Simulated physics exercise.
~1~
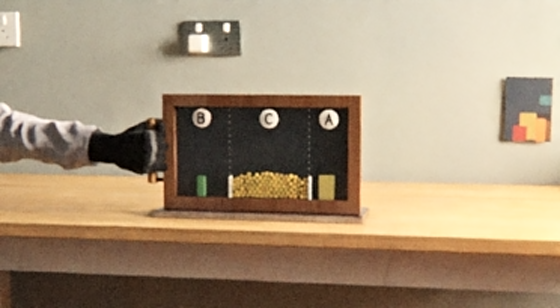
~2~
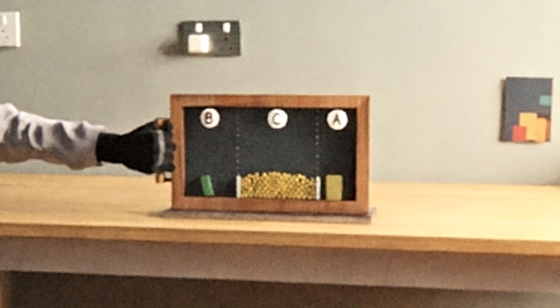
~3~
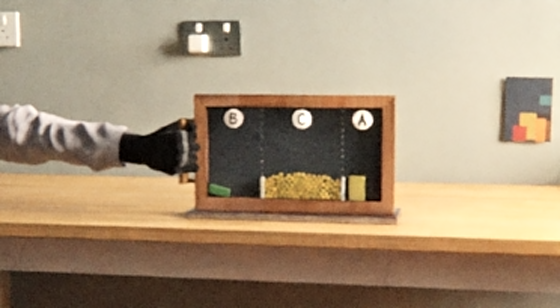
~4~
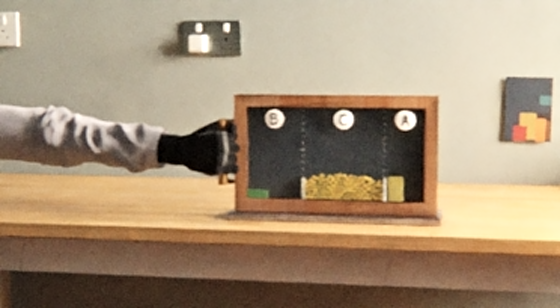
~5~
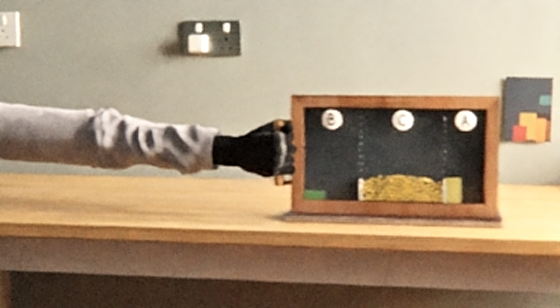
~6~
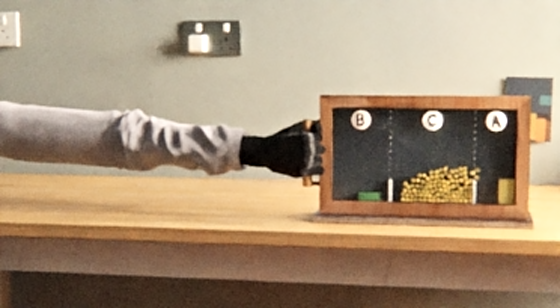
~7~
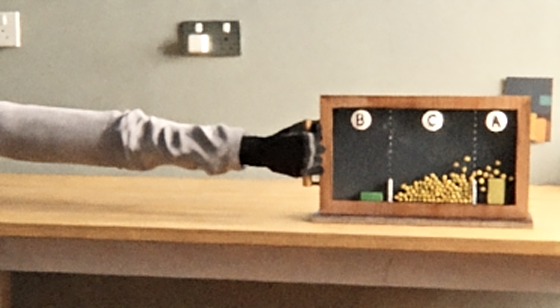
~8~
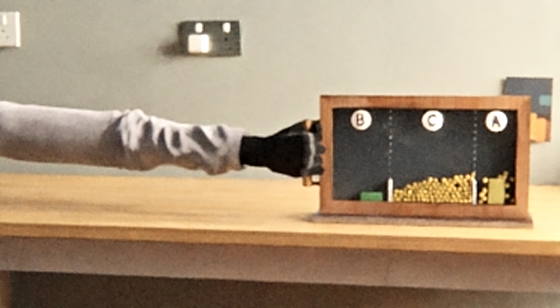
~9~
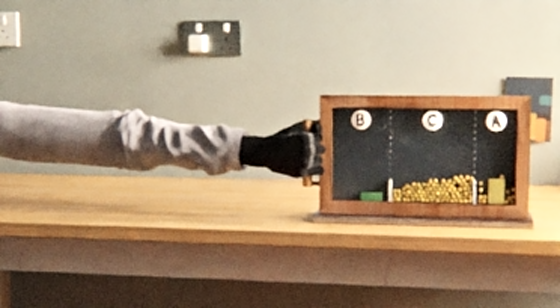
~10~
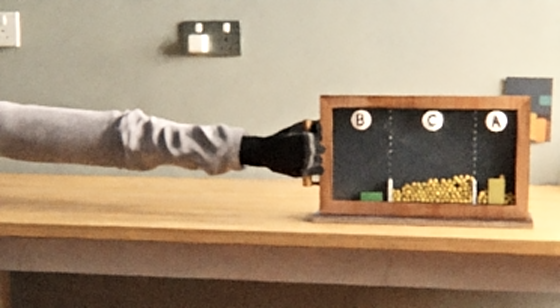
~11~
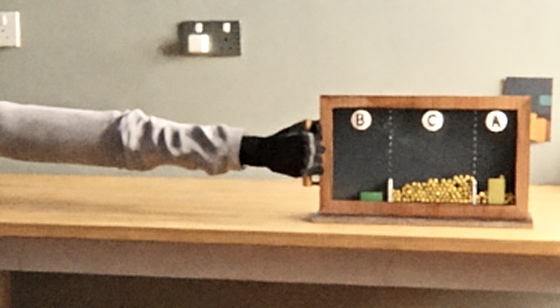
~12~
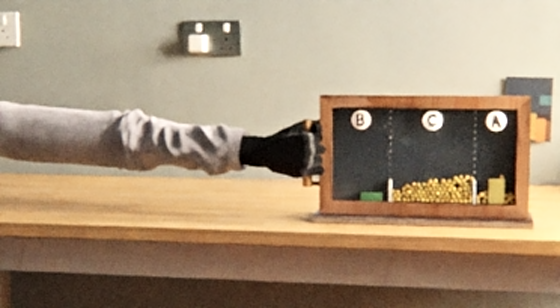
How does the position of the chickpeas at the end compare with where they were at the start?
They started left of the middle of the view and ended well over to the right, having travelled along with the tray. Most were still in strip C, with a few in strip A.
A wooden-framed tray slid right along a table with a gloved hand at its left side, and its green block toppled over. When it stopped, the yellow chickpeas surged right and a few spilled into strip A, while most settled in C.
